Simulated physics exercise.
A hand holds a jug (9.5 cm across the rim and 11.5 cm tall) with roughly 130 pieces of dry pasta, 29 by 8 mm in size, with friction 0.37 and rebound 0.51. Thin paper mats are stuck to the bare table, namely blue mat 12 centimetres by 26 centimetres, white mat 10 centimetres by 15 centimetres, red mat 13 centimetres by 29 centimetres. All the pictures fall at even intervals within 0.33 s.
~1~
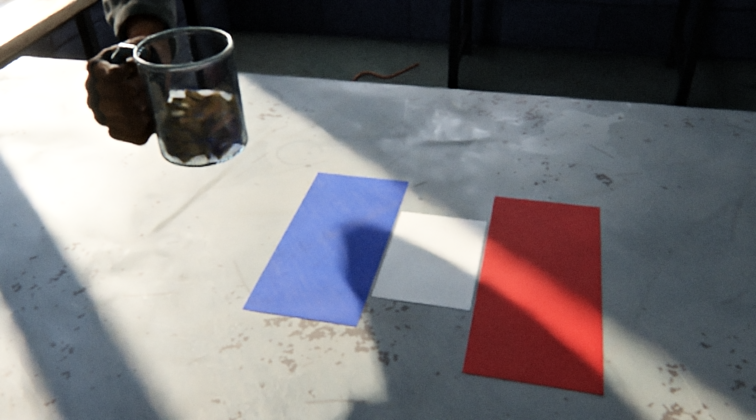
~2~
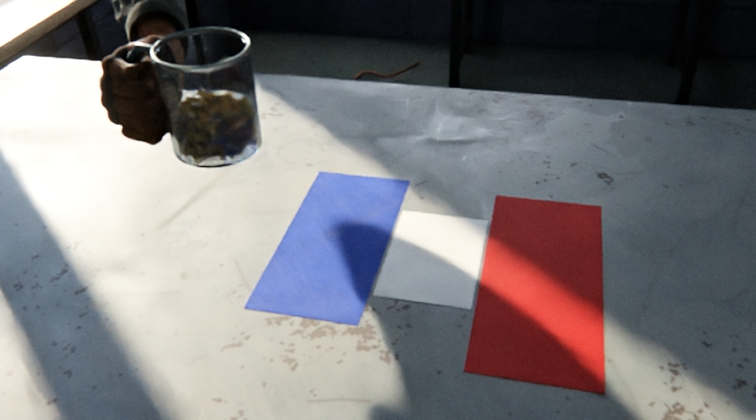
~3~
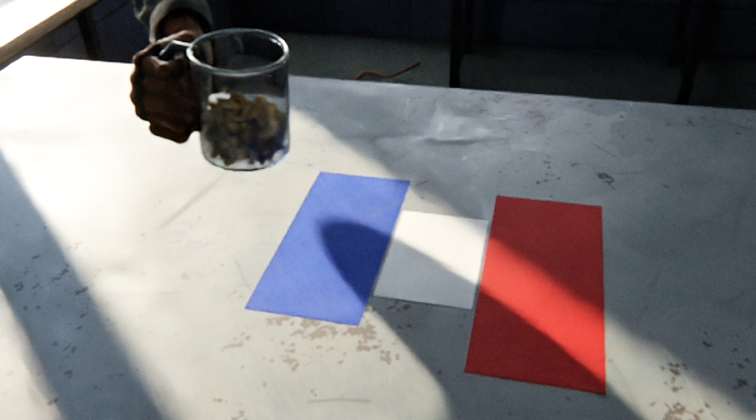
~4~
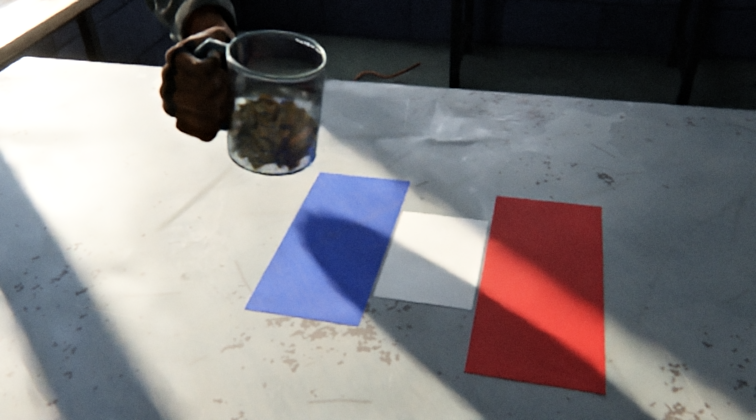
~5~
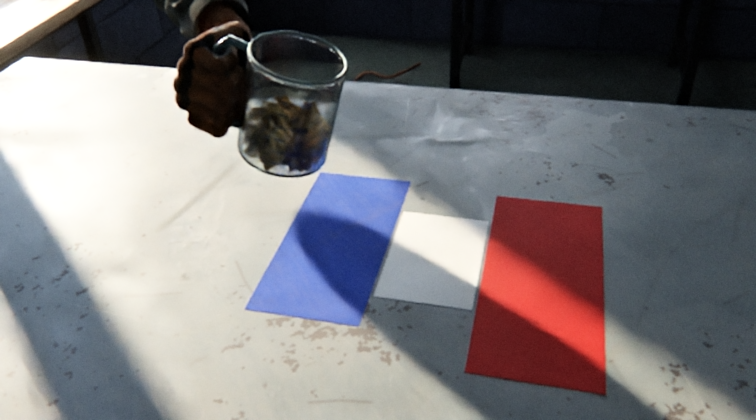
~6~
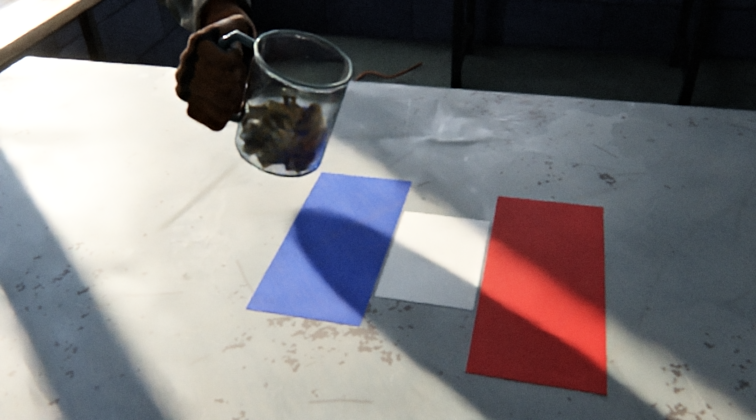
A bare, scuffed grey table crossed by bands of sunlight and shadow is seen from above at an angle, by a camera that stays still. A dark hand at the upper left holds a clear jug partly filled with small dry pieces, and a blue, a white and a red mat lie left to right. The hand carries the jug a short way right, tilting it gradually rightward, then keeps tilting it nearly in place.
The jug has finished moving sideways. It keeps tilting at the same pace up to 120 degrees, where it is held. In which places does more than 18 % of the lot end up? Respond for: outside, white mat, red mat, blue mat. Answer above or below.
Outside: Below; white mat: Above; red mat: Below; blue mat: Above.
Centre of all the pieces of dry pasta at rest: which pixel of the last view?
(398, 239).
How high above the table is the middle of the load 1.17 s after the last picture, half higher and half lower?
16 cm or so.
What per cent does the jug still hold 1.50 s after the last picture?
Close to 30 per cent of the load is still held.
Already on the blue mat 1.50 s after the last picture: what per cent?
So far it comes to around 55 per cent.
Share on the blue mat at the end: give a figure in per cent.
45 %, about.
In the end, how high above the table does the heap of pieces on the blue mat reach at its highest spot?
Roughly 2.0 cm.
Then, 0.45 s after the last picture, tilt 55 degrees; jug 100 %; middle of all pieces on or above the table near (272, 121).
Then, 0.83 s after the last picture, tilt 84 degrees; jug 100 %; middle of all pieces on or above the table near (269, 113).
Then, 1.17 s after the last picture, tilt 110 degrees; jug 95 %; middle of all pieces on or above the table near (284, 121).
Then, 1.50 s after the last picture, tilt 120 degrees; blue mat 55 %, white mat 10 %, jug 30 %; middle of all pieces on or above the table near (350, 194).
In the end, red mat 0 %, blue mat 45 %, white mat 45 %, outside 10 %, jug 0 %.
